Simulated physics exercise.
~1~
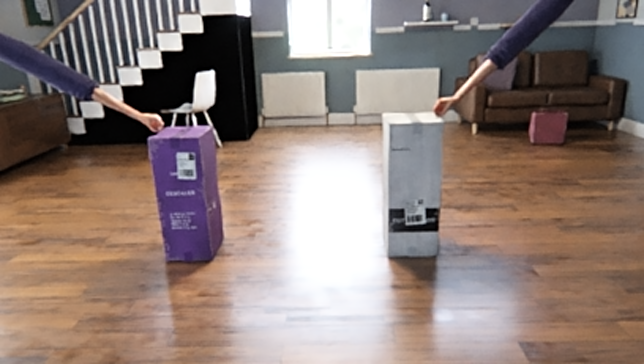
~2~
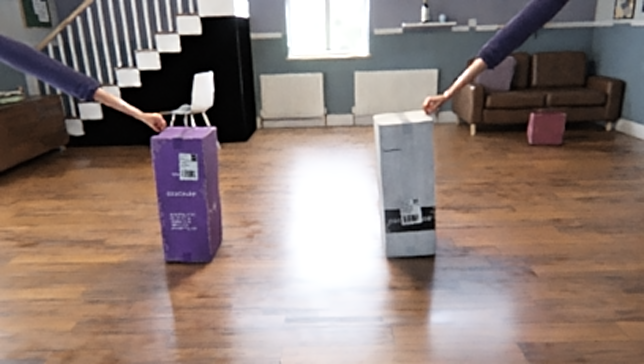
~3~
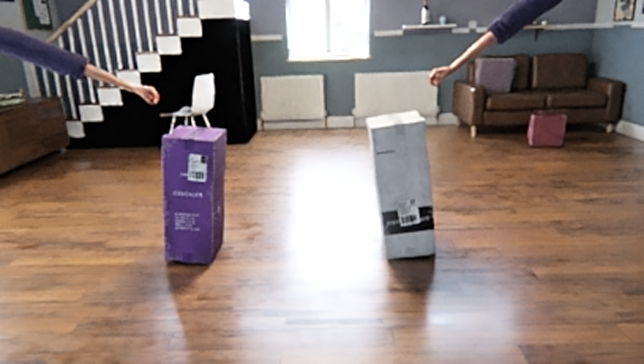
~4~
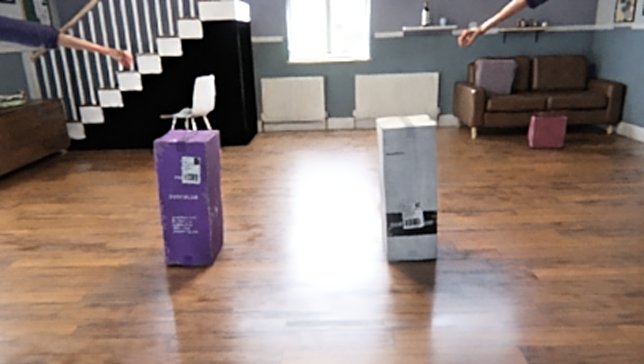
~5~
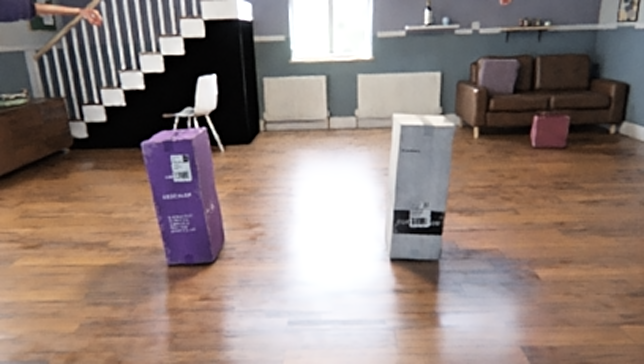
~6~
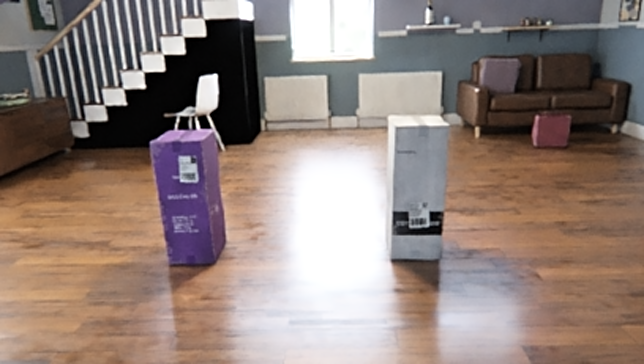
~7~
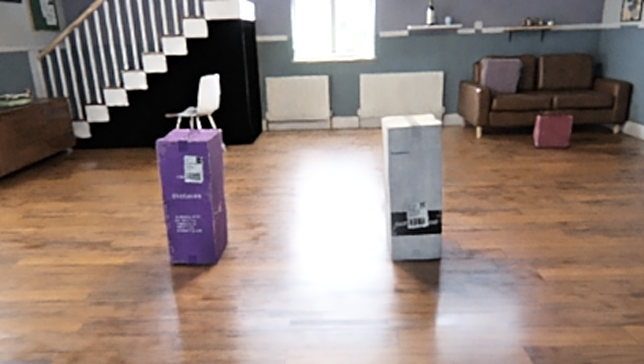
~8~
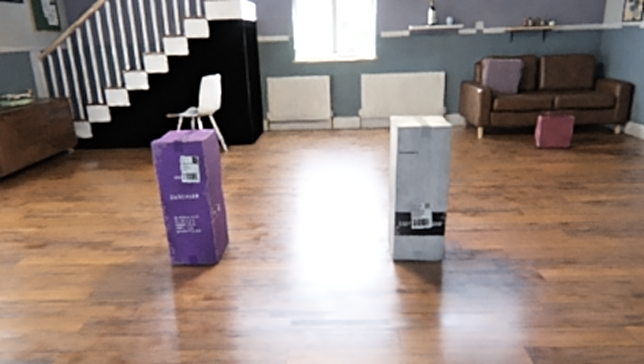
The video shows two hands tipping a tall purple parcel on the left and a tall white parcel on the right near their tops on a wooden floor, then letting go and drawing back as both parcels rock slightly and settle upright on their bases.
